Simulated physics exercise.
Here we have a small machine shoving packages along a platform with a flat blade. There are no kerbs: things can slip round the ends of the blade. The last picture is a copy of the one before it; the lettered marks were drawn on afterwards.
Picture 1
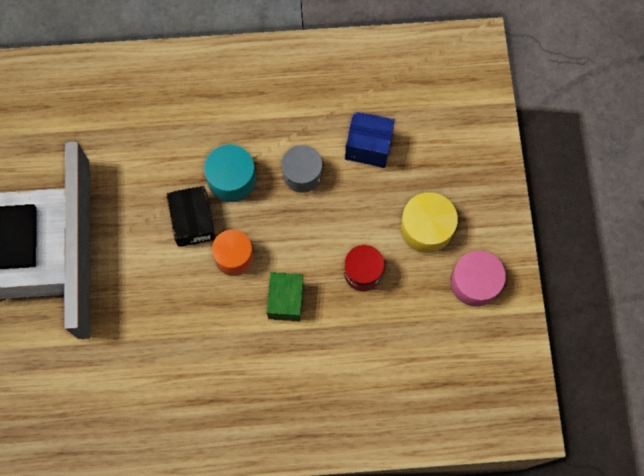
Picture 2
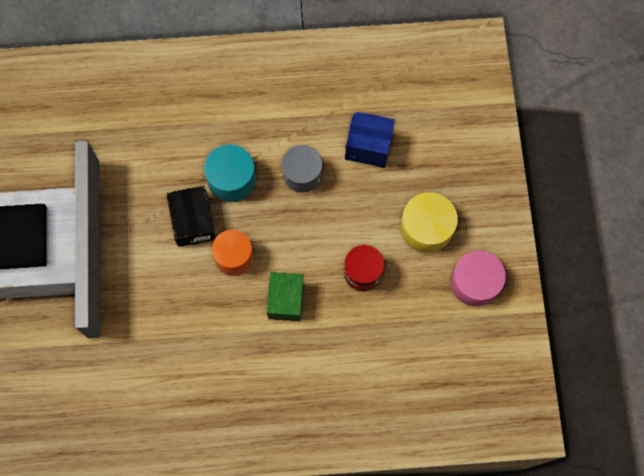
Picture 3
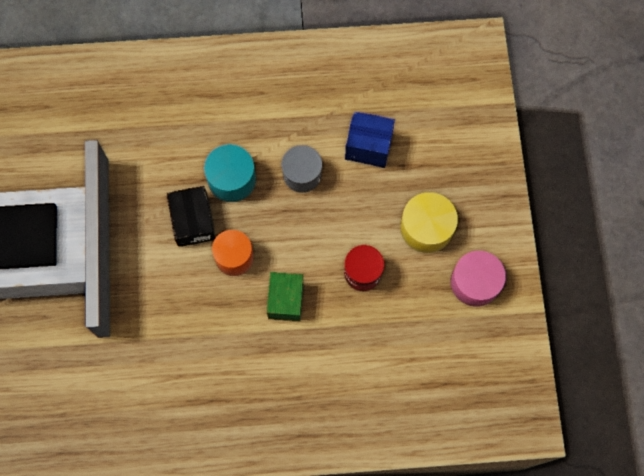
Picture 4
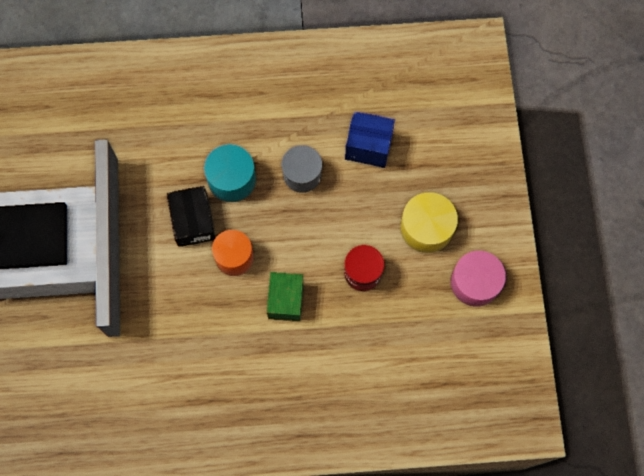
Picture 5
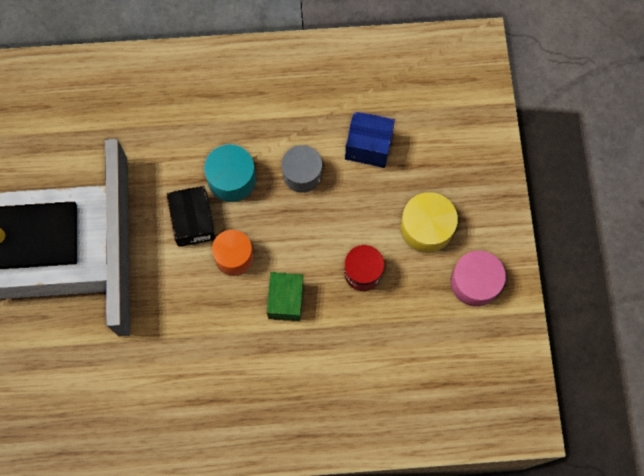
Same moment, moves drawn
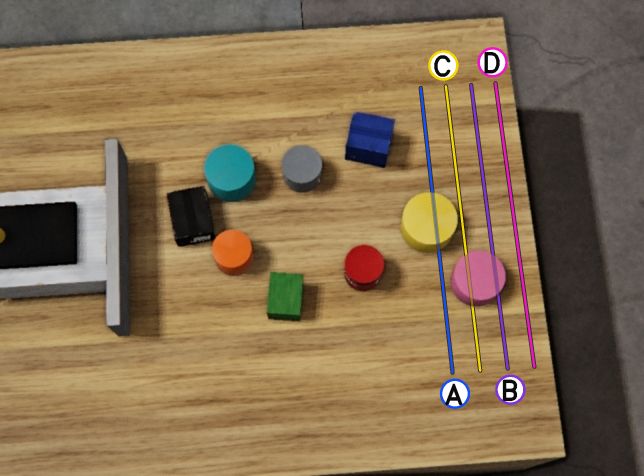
A small machine with a flat grey blade slides slowly to the right across a wooden platform, nearing a black box. The box and the coloured canisters, pails and blocks around it stay still, with the blade not touching any.
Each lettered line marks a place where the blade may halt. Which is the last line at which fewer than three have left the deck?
At C, and not beyond.
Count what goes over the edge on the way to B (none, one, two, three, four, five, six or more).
In all, four.
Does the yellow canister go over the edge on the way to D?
By then, yes.
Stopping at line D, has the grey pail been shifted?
Yes.
On the marked copy, A at (436, 224); B at (489, 220); C at (462, 222); D at (514, 219).
Taking C. A third of the way, robot (165, 226); turquoise canister (269, 164); grey pail (313, 170).
Two thirds of the way, robot (291, 217); yellow canister (440, 224); grey pail (425, 182).
When it is over, robot (390, 211); yellow canister (533, 216); pink canister (541, 299); none fallen.
As for the rest, A is within the limit but short; B drops four; D drops eight.
